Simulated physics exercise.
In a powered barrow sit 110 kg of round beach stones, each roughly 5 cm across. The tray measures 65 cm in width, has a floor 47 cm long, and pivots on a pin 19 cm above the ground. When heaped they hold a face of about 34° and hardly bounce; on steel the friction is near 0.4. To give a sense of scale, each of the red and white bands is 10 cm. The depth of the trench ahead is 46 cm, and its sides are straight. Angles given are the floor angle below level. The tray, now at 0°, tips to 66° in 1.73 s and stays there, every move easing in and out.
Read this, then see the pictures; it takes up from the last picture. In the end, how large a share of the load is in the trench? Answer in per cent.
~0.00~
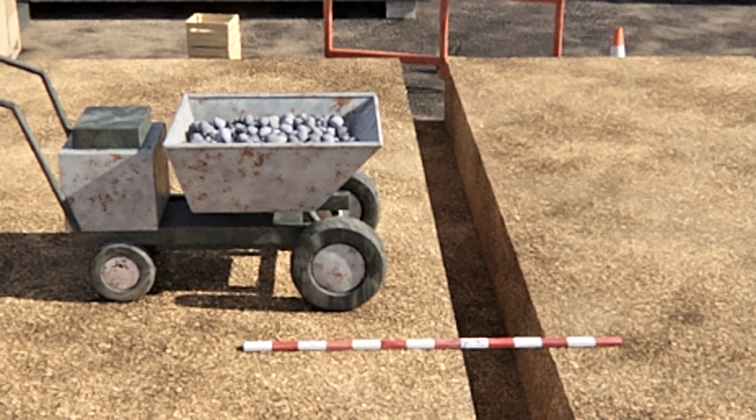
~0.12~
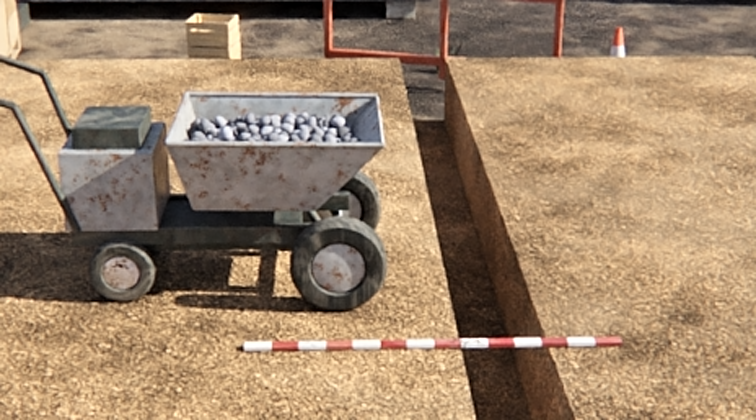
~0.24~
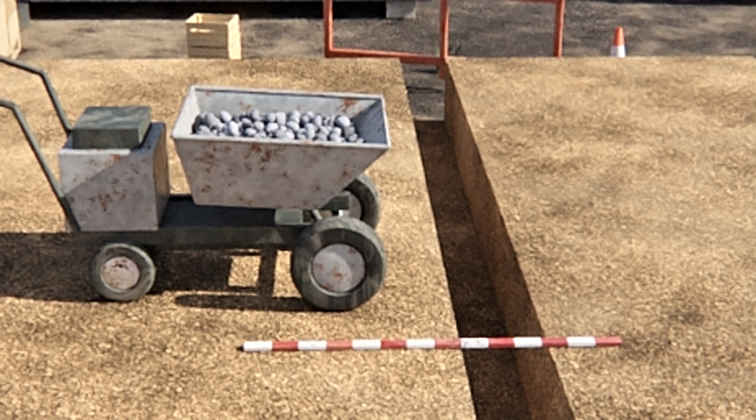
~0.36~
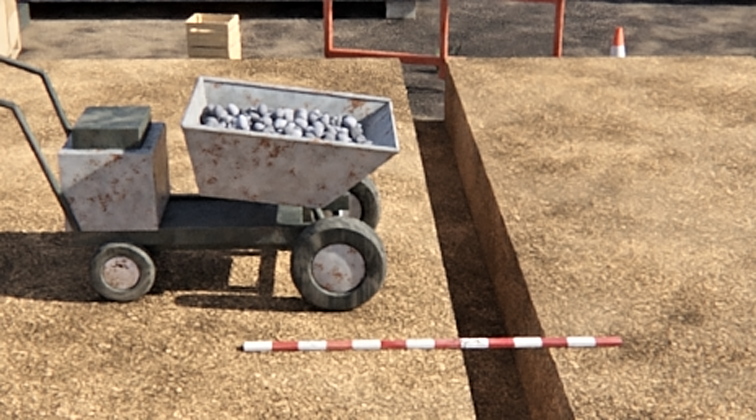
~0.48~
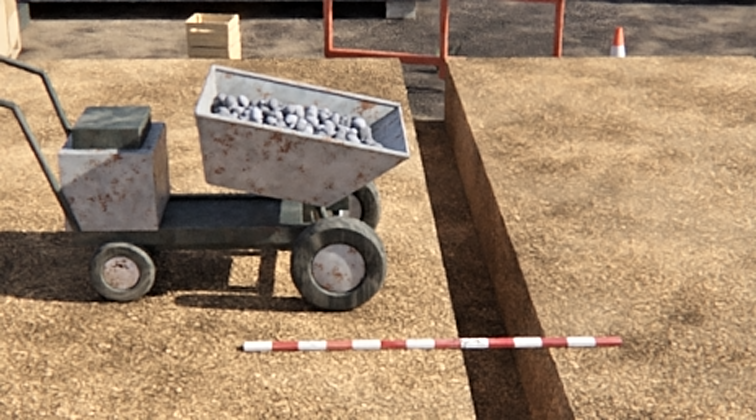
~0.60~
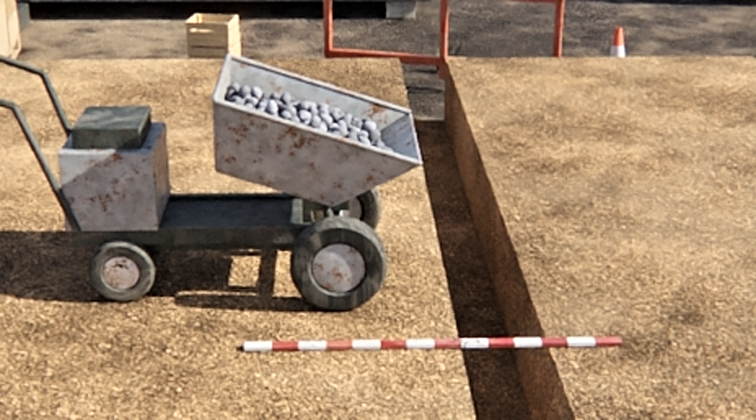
A share of roughly 72 %.
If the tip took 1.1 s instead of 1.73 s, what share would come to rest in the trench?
I'd put it at some 60 in a hundred.
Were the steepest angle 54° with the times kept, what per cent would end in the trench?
It would be close to 70 percent.
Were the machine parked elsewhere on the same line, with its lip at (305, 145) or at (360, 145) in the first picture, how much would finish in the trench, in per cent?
The first gives about 80 percent and the second about 95 percent.
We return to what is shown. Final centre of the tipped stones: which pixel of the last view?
(500, 351).
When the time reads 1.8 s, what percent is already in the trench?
About 40 per cent by then.
After 1.3 s the floor is at 56°; 100 % in the tray; the foremost stones are at (472, 198).
After 1.8 s the floor is at 66°; 44 % in the tray, 39 % in the trench, 17 % past the trench; the foremost stones are at (618, 268).
After 2.2 s the floor is at 66°; 17 % in the tray, 55 % in the trench, 29 % past the trench; the foremost stones are at (689, 265).
After 4.1 s the floor is at 66°; 0 % in the tray, 72 % in the trench, 28 % past the trench; the foremost stones are at (710, 255).
